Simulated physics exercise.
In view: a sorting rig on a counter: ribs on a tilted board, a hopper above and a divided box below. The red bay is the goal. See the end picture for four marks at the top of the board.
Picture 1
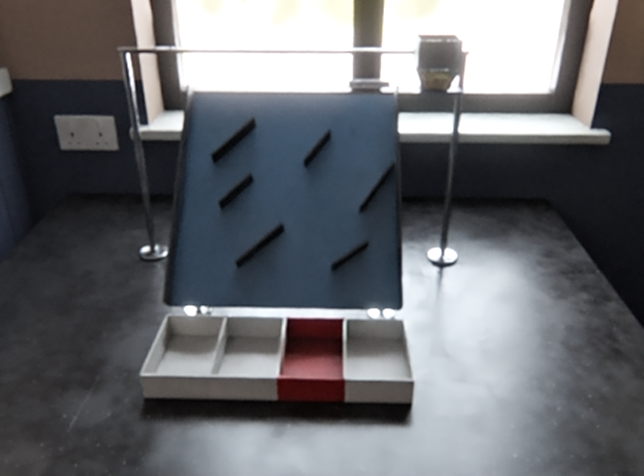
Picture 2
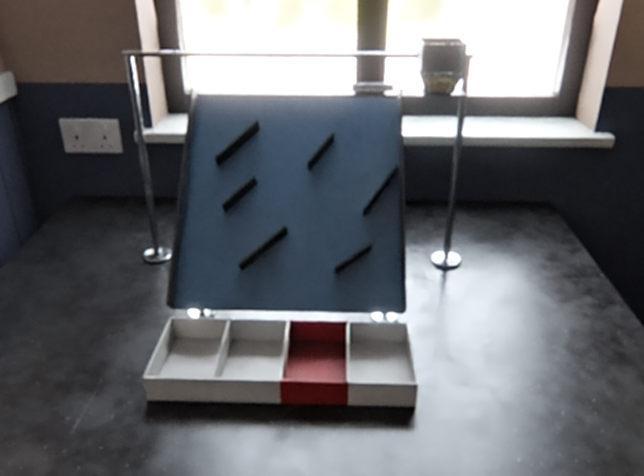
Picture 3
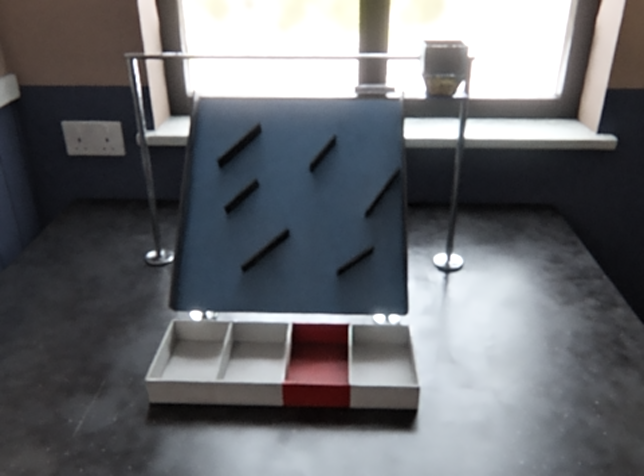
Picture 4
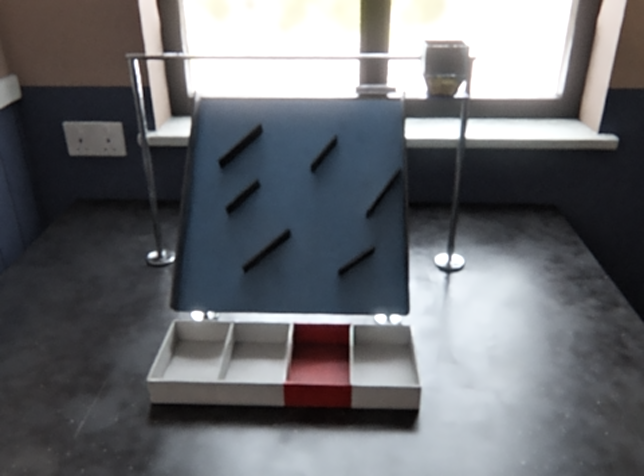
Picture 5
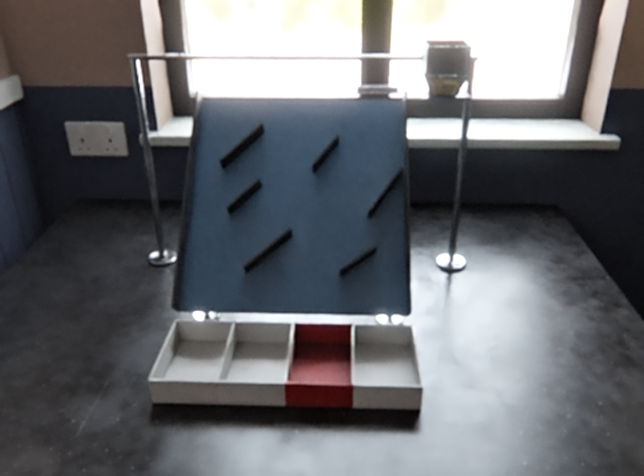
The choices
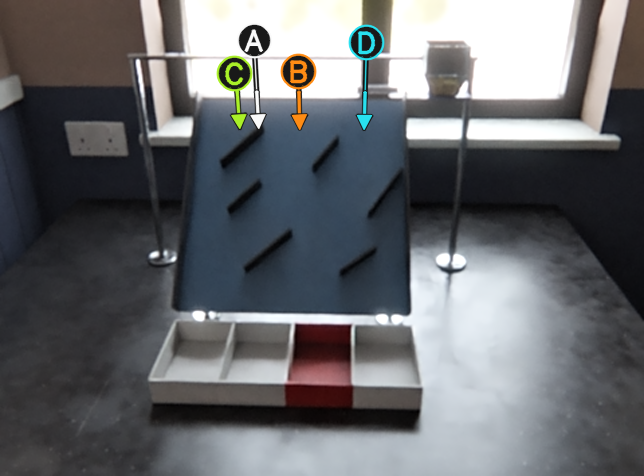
A small hopper sits still on a rail above a tilted blue ribbed board and divided box, the view shifting slightly.
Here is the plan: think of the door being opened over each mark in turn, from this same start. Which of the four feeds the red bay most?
Mark D.
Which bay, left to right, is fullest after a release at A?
The first from the left.
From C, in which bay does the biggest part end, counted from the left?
The first.
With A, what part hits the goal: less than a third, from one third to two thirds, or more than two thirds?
Less than a third.
On the marked copy, mark A meets the board at (258, 123); mark B meets the board at (299, 124); mark C meets the board at (239, 123); mark D meets the board at (364, 124).
If A is chosen, a small part in the red bay, most in other bays.
If B is chosen, about a quarter in the red bay, about two thirds in other bays, a small part outside the box.
If C is chosen, none in the red bay, nearly all in other bays, a small part outside the box.
If D is chosen, about half in the red bay, about a third in other bays, a stray few outside the box.
